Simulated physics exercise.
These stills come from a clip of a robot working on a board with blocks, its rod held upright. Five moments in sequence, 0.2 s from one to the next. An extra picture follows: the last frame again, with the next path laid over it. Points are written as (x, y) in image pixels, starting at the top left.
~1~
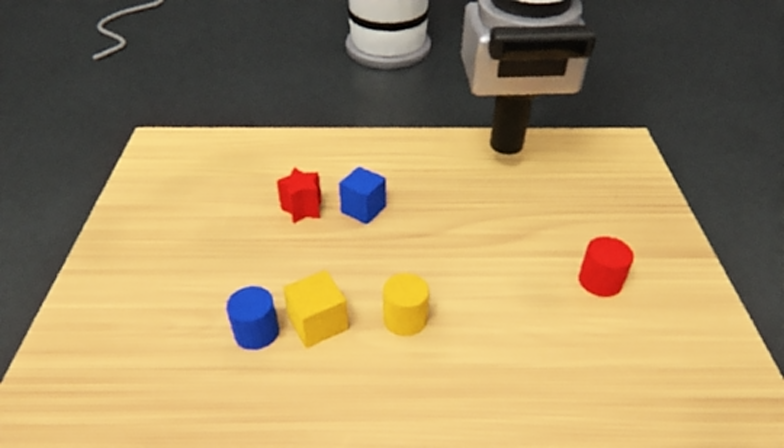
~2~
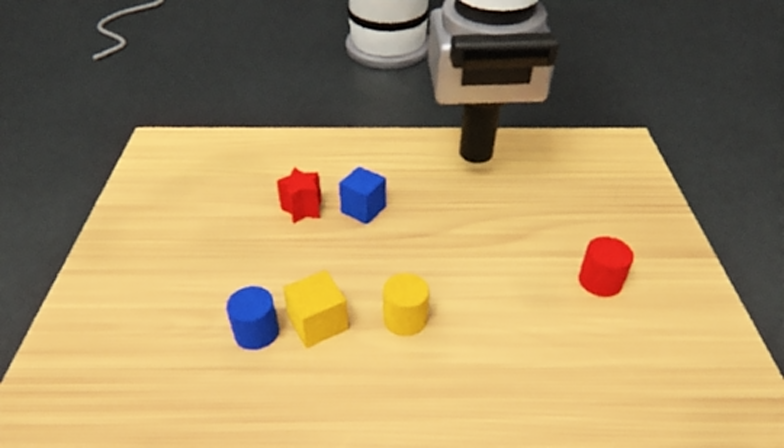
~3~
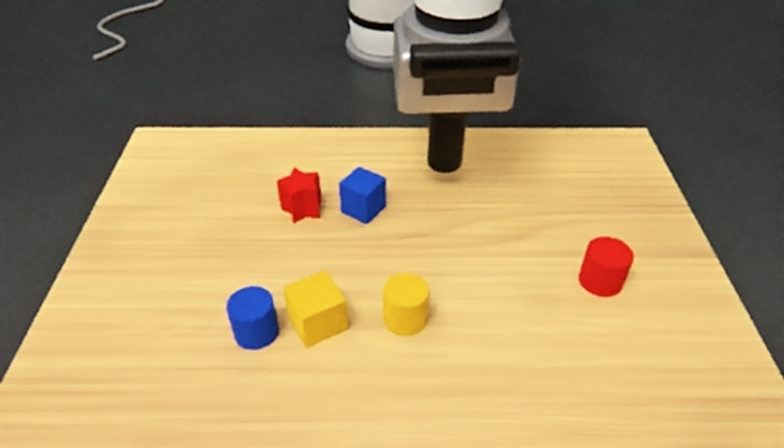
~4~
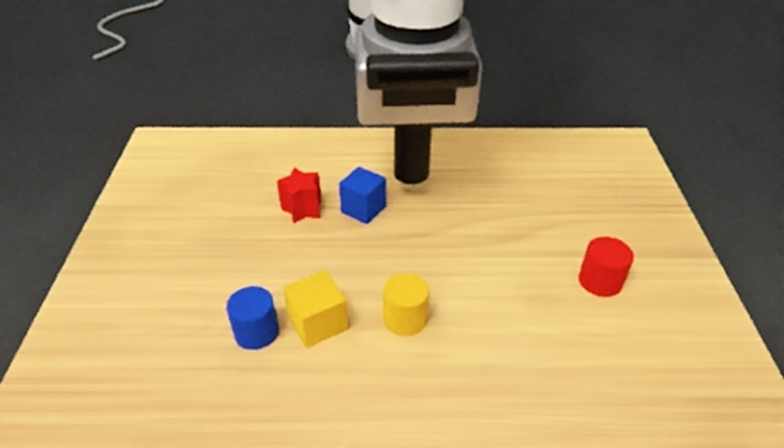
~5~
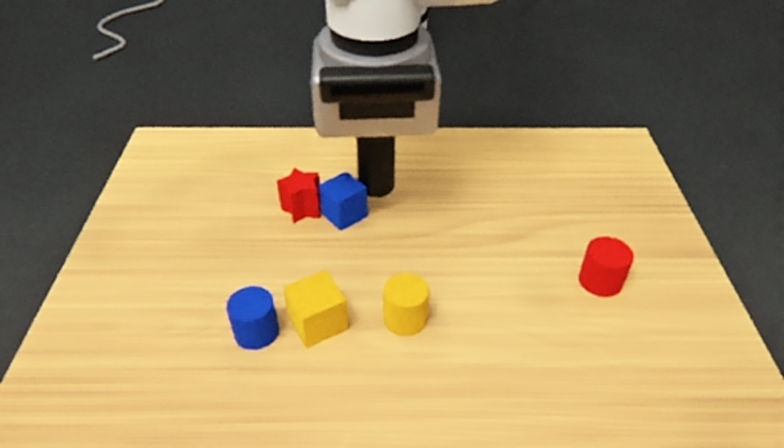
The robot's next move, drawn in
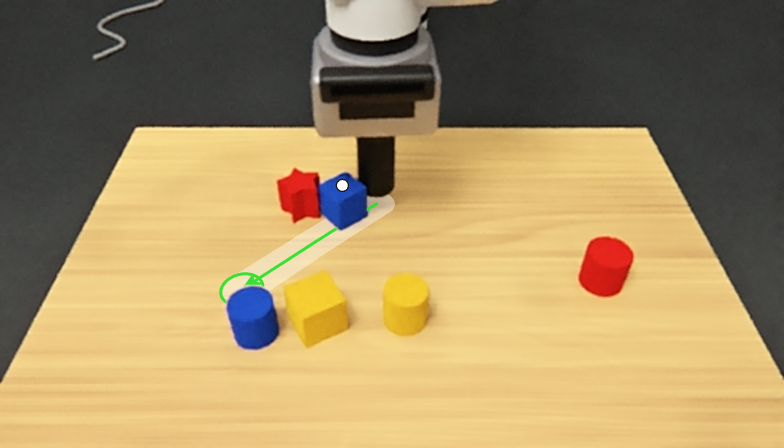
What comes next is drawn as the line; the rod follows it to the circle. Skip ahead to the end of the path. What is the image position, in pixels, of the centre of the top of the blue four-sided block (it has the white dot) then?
It will likely be found at (248, 217).
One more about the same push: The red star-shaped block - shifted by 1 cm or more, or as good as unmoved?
That block ends up displaced.
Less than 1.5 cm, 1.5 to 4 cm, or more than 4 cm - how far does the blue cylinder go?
Travels under 1.5 cm.
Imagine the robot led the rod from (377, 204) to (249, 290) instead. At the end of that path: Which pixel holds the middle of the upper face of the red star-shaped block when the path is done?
Pixel (276, 183).
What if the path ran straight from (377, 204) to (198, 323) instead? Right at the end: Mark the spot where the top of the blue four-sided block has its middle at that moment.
I think it will end close to (254, 216).
Drawn move, from (377, 204) directly to (242, 289); the dot is on the blue four-sided block.
On the path given first. One third of the way, rod at (334, 212); red star-shaped block at (277, 183), turned 70° clockwise; blue four-sided block at (294, 204), turned 35° clockwise.
Two thirds of the way, rod at (288, 240); red star-shaped block at (276, 183), turned 80° clockwise; blue four-sided block at (252, 216), turned 75° clockwise.
At the end, rod at (238, 271); blue cylinder still; red star-shaped block at (276, 183), turned 80° clockwise; blue four-sided block at (248, 217), turned 85° clockwise.
